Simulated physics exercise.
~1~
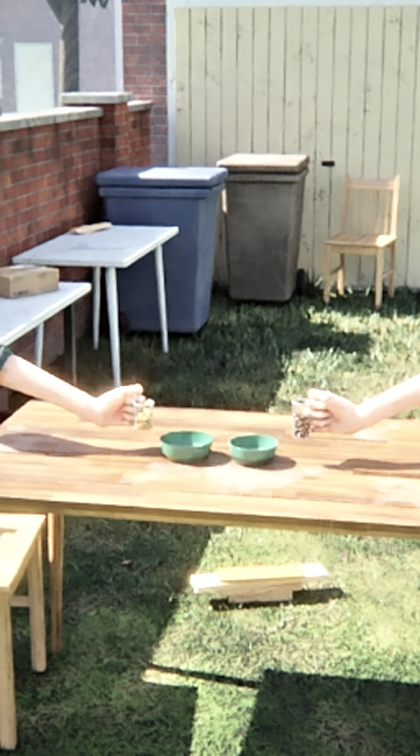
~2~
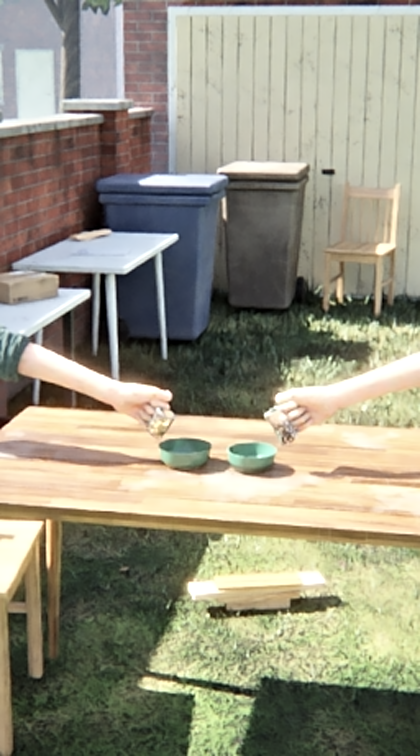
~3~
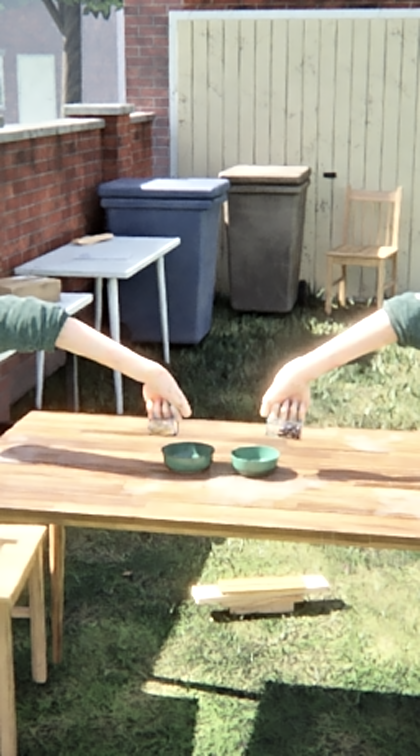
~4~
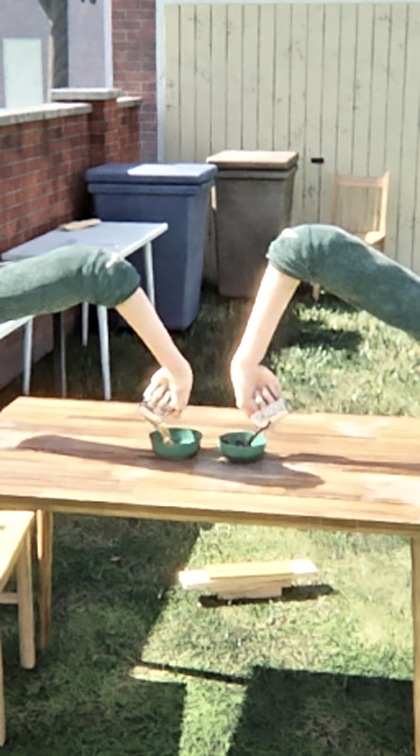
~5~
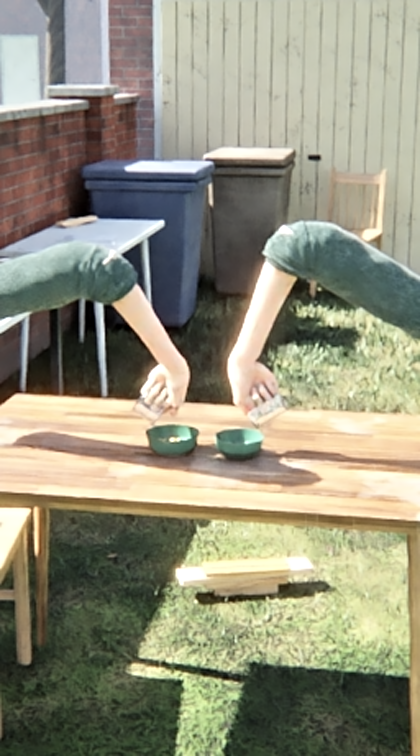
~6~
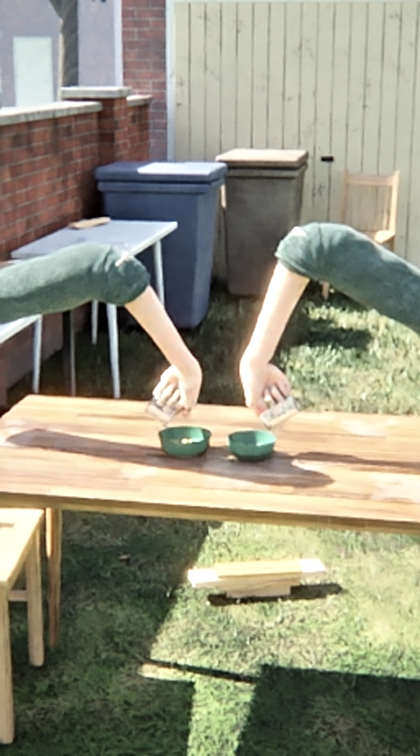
Two hands move small cups over green dishes and tip their contents neatly into them.
